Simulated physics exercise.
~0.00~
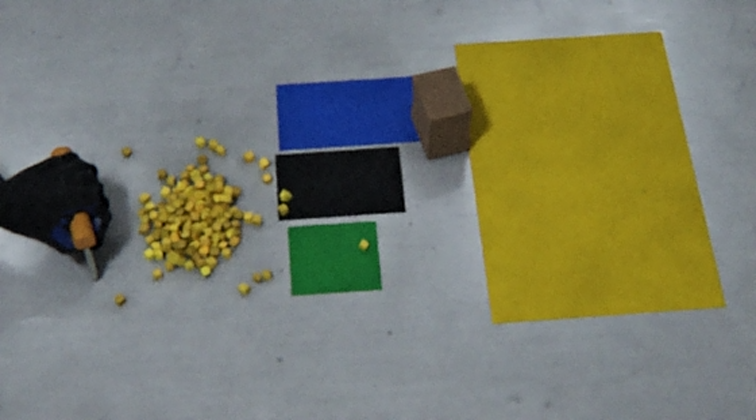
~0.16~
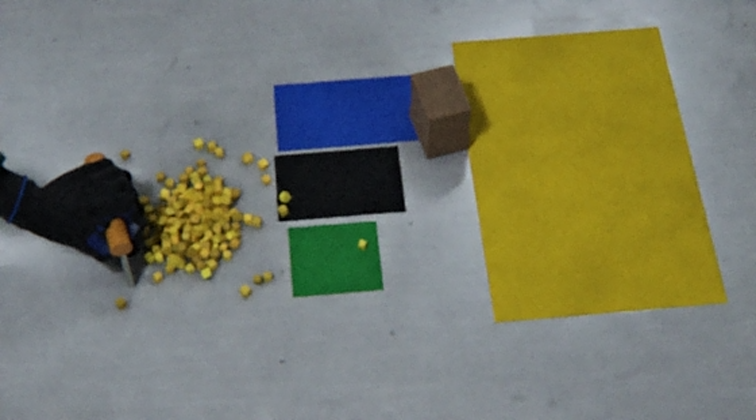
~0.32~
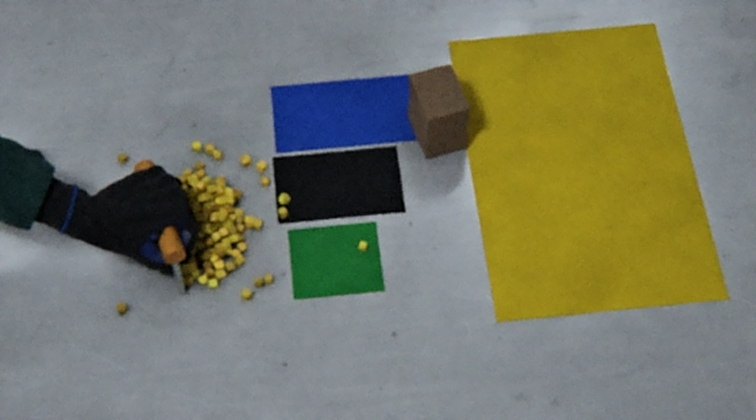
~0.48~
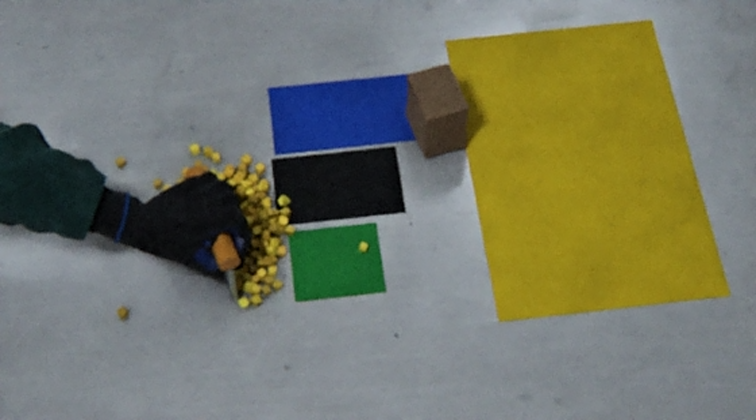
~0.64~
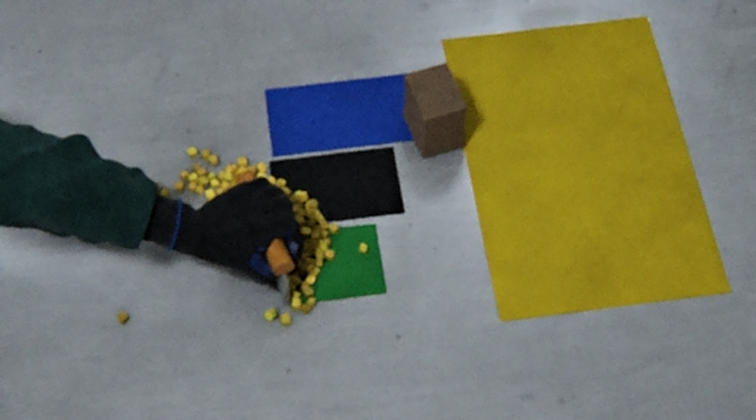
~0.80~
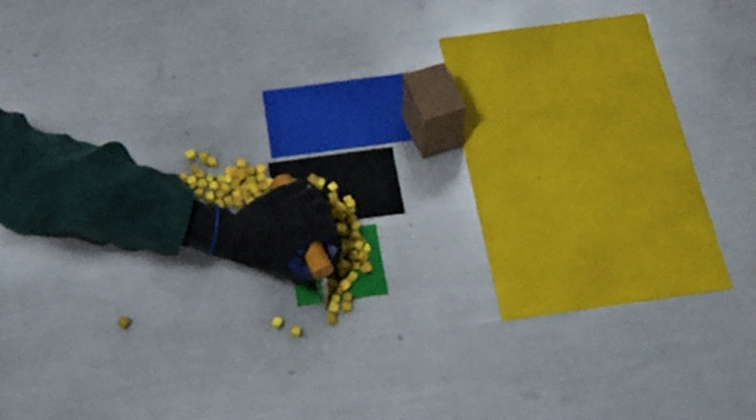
A gloved hand holding a scraper pushes a pile of small yellow cubes rightwards across a grey surface, spreading them over the black and green mats, and ends with many cubes on those mats and others left around them, short of the brown block and yellow mat.
